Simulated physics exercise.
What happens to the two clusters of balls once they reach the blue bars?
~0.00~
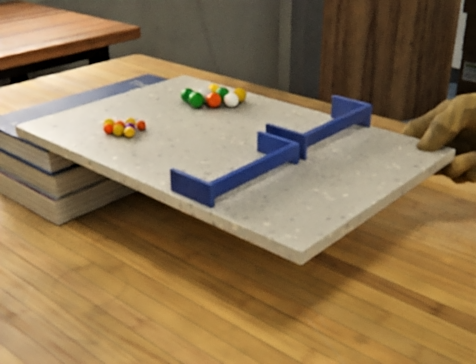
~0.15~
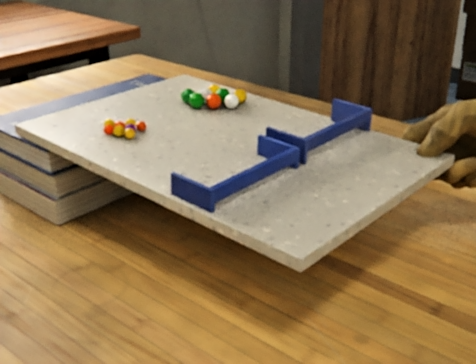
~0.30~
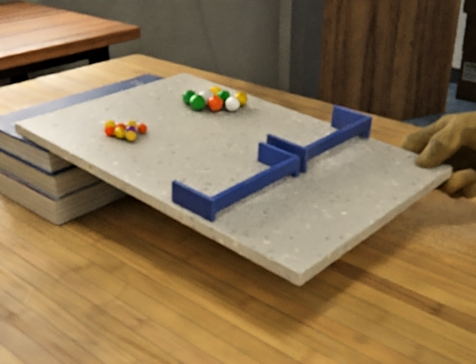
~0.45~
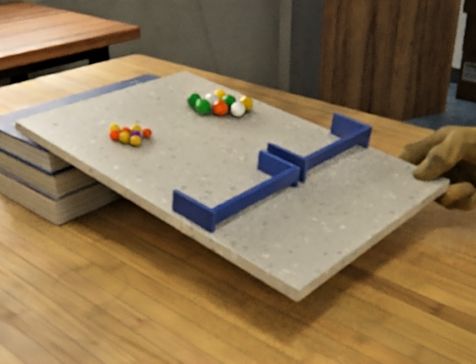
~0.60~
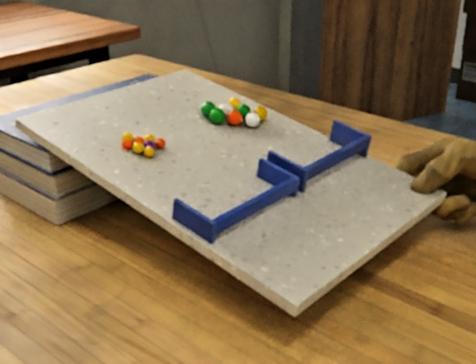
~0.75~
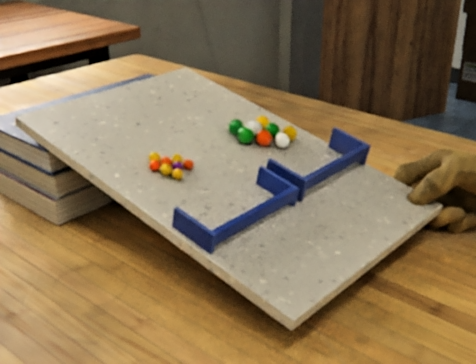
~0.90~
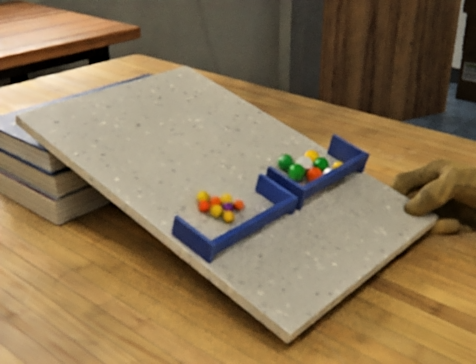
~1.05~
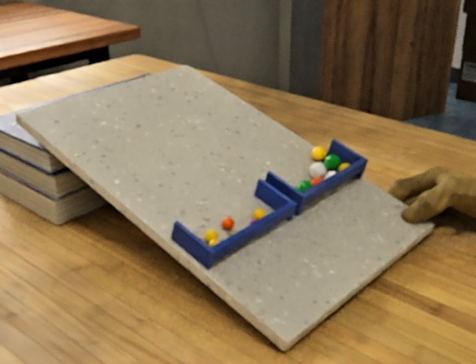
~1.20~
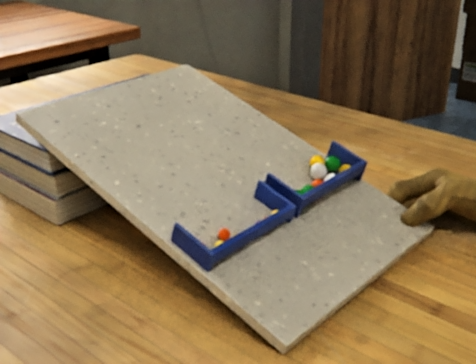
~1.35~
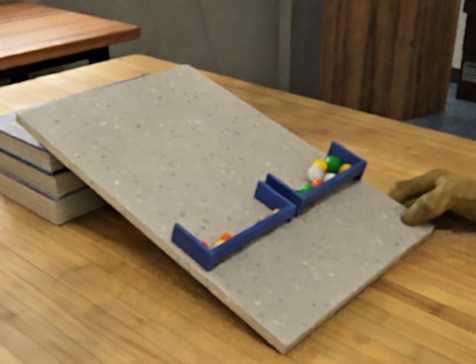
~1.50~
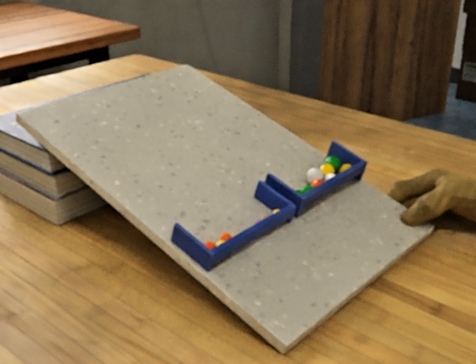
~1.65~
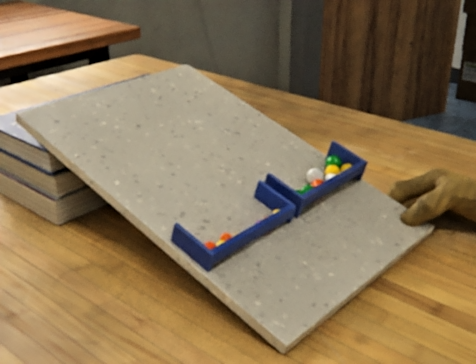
Neither cluster gets through. The front balls are stopped by the nearer bar, and the back balls are stopped by the farther one.
